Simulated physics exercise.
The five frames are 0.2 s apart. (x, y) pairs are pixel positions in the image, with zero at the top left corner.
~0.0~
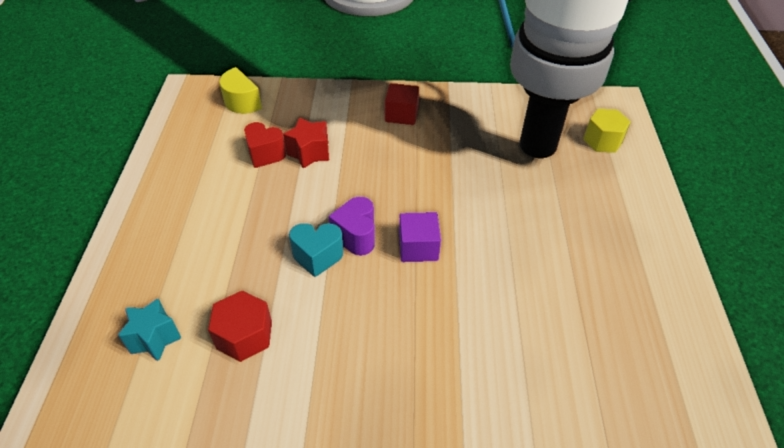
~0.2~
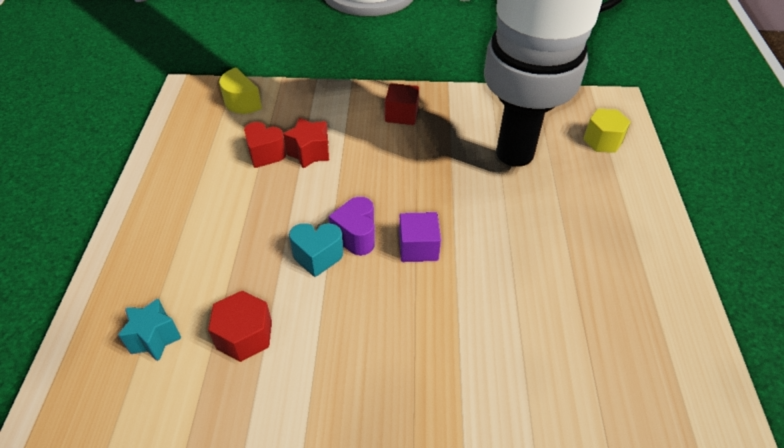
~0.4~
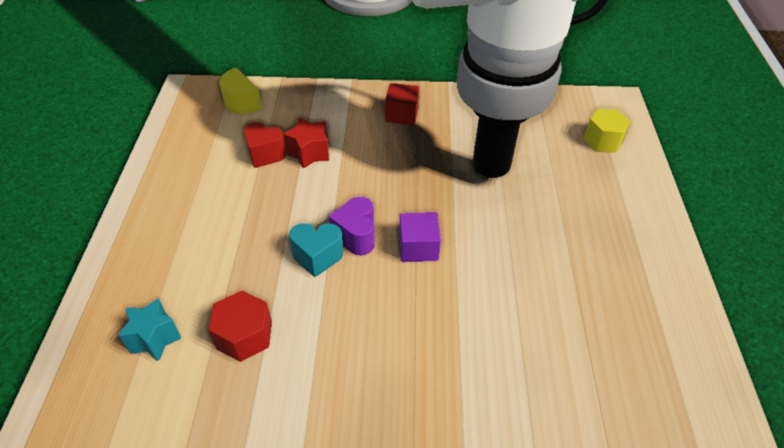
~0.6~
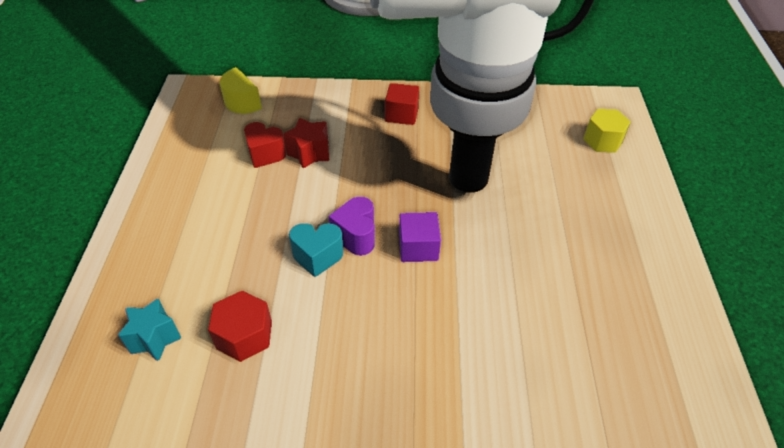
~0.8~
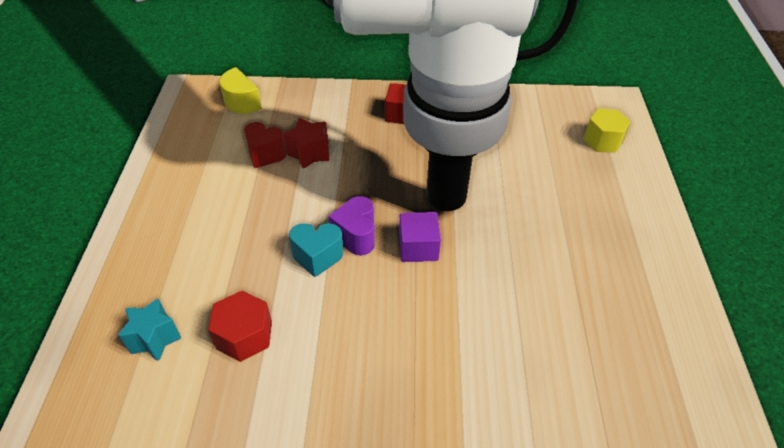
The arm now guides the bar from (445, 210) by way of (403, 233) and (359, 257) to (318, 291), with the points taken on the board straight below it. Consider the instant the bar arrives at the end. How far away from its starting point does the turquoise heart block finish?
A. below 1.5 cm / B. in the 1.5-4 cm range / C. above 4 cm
I choose B.
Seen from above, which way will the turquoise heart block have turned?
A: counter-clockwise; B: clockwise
A - counter-clockwise.
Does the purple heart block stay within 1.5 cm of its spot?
I'd say no.
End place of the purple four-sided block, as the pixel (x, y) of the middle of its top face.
It should be at (408, 250) by then.
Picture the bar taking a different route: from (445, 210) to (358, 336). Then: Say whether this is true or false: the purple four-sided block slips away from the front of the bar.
That claim is false.
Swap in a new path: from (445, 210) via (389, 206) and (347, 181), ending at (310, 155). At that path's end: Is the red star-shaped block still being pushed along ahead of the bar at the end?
Short answer: Yes.
On the path given first. One third of the way, bar at (403, 221); purple four-sided block at (410, 243), turned 10° anticlockwise.
Two thirds of the way, bar at (358, 246); turquoise heart block at (288, 241), turned 35° anticlockwise; purple heart block at (331, 217), turned 45° clockwise; purple four-sided block at (408, 250), turned 30° anticlockwise.
At the end, bar at (317, 280); red hexagon not moved; turquoise heart block at (285, 241), turned 40° anticlockwise; purple heart block at (329, 217), turned 55° clockwise; purple four-sided block at (408, 250), turned 30° anticlockwise.
